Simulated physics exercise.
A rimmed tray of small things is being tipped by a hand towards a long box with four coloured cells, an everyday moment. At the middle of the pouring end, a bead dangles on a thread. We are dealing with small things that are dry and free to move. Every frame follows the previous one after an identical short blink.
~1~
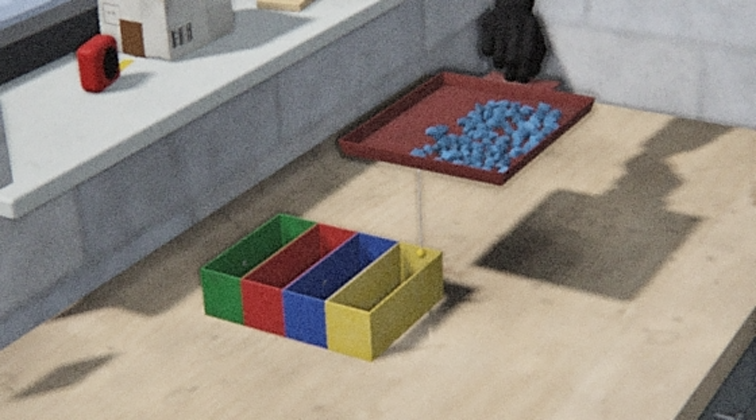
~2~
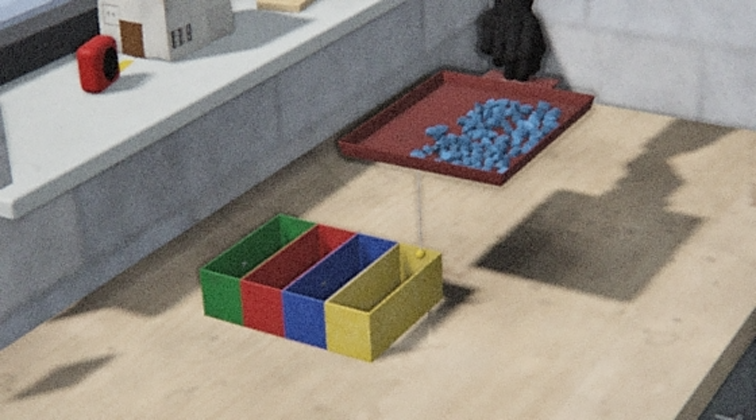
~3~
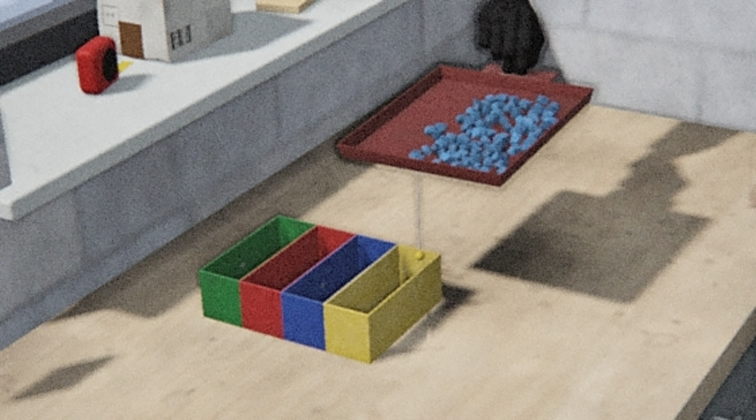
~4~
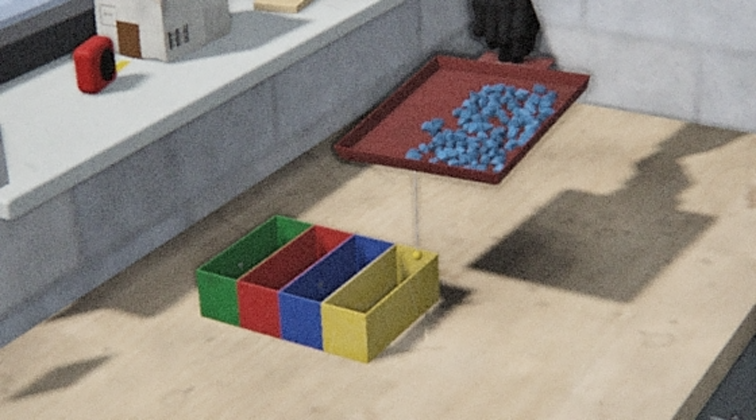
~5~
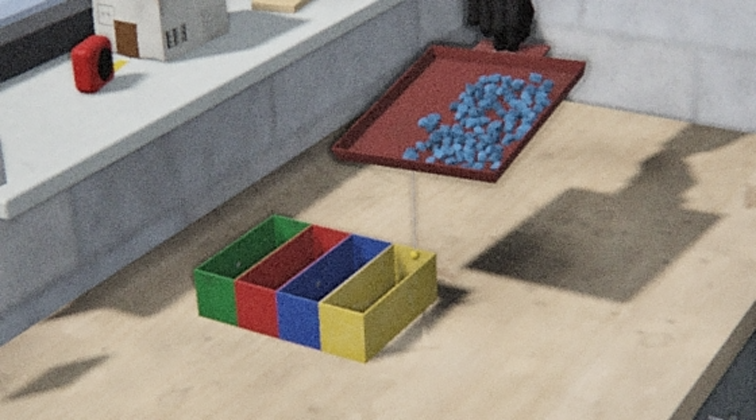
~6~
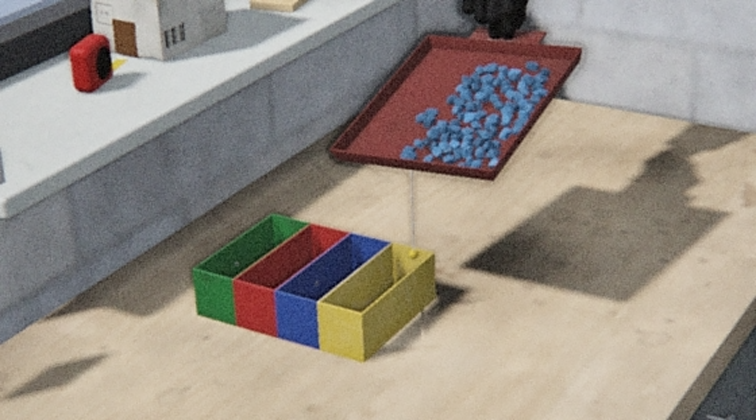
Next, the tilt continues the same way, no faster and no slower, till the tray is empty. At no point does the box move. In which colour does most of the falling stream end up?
Most of the stream ends up in the blue cell.
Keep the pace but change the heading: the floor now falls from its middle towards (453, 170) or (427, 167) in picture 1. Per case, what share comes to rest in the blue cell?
Roughly 0 % in the first case and 10 % in the second.
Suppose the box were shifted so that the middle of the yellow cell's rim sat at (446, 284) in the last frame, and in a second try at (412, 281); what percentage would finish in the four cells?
100 per cent, then 100 per cent.
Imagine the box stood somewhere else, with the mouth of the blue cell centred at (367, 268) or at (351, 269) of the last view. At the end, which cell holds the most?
In order: Blue, that blue cell.
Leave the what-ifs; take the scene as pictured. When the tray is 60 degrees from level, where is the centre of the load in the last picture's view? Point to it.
Centre estimate: (400, 145).
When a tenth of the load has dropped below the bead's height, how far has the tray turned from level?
Close to 70° of tilt at that moment.
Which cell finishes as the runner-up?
That's yellow.
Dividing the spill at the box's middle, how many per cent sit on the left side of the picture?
Roughly 20 in a hundred.
Just after the last frame, tray tipped steeply; almost all on the tray; about a tenth falling or outside the box.
A moment on, tray tipped right over; roughly a quarter on the tray; roughly a quarter in the blue cell; roughly a quarter in the yellow cell; just a few in the red cell; roughly a quarter falling or outside the box.
Further on, tray tipped past a quarter turn; roughly half in the blue cell; roughly a third in the yellow cell; just a few in the red cell; just a few in the green cell; about a tenth falling or outside the box.
When it is over, tray tipped past a quarter turn; roughly half in the blue cell; roughly a third in the yellow cell; just a few in the red cell; just a few in the green cell; about a tenth outside the box.
